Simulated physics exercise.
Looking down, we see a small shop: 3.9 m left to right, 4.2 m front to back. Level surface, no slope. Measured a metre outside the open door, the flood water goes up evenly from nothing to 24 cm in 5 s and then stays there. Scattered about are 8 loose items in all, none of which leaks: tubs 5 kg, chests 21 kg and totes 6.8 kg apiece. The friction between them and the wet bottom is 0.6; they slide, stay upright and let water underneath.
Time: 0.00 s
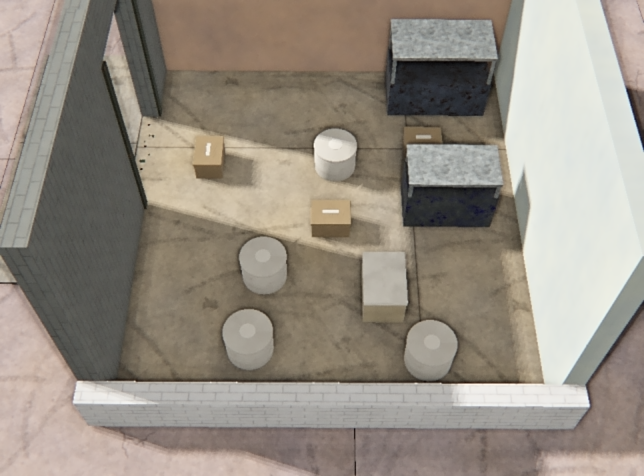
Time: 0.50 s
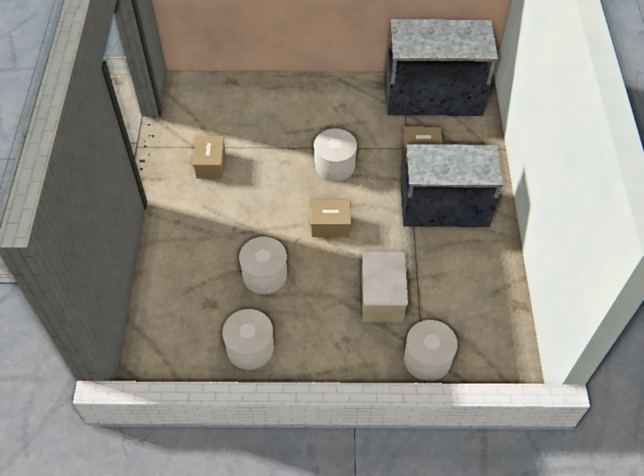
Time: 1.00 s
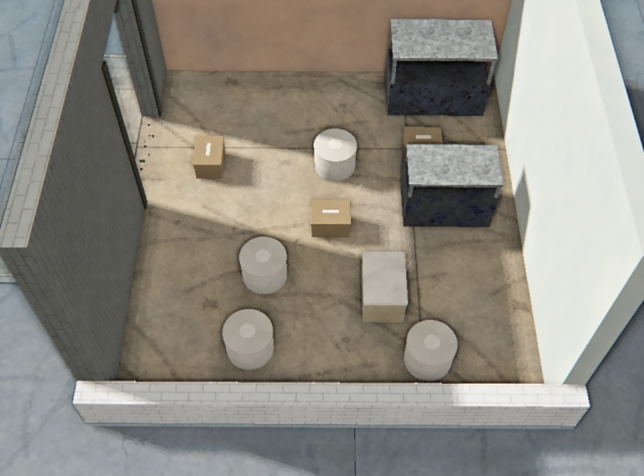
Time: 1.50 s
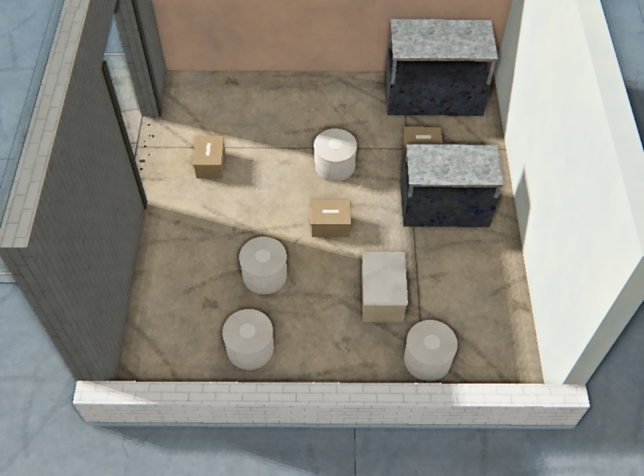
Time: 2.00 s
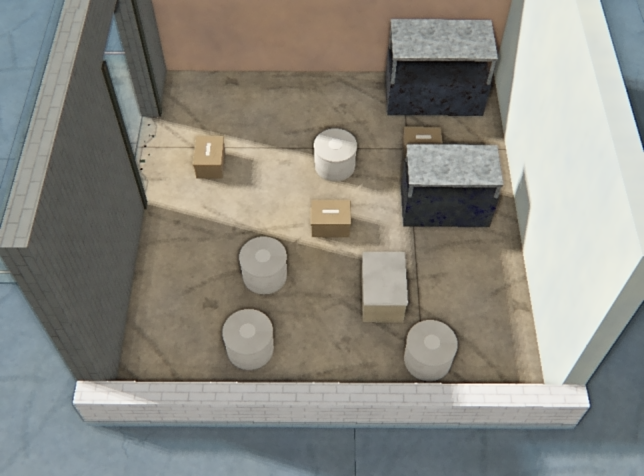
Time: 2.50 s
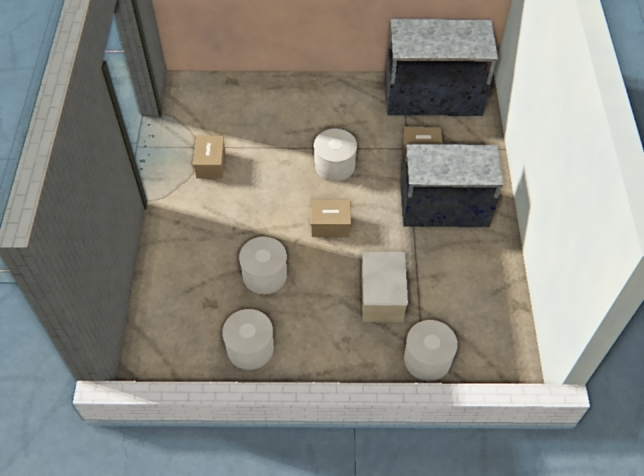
Water spreading across the paving around a small open-topped shop, then seeping through the left doorway past motionless boxes and tubs.
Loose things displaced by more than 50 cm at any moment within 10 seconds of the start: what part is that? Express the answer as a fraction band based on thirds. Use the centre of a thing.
The band is one third to two thirds.
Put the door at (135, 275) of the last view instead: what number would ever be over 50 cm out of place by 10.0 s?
Count: 7.
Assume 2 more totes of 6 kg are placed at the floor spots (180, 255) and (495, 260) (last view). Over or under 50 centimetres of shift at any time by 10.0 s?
In turn: Within the mark, beyond the mark.
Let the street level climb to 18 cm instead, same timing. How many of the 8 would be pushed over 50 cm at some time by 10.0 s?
You'd get 4 in that case.
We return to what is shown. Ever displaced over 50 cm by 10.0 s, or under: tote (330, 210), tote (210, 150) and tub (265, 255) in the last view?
Beyond, beyond, within.
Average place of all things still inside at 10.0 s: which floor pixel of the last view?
The centre sits near (383, 254).
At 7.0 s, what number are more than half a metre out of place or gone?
The number comes to 4.
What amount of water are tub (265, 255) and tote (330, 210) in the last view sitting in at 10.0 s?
First roughly 4 cm, second roughly 9 cm.
After 3.5 s 0 of 8 are over 50 cm from their spots; 0 afloat.
After 4.5 s 1 of 8 are over 50 cm from their spots; 0 afloat.
After 7.0 s 4 of 8 are over 50 cm from their spots; 2 afloat.
After 10.0 s 4 of 8 are over 50 cm from their spots, and 4 have been at some point; 7 afloat.
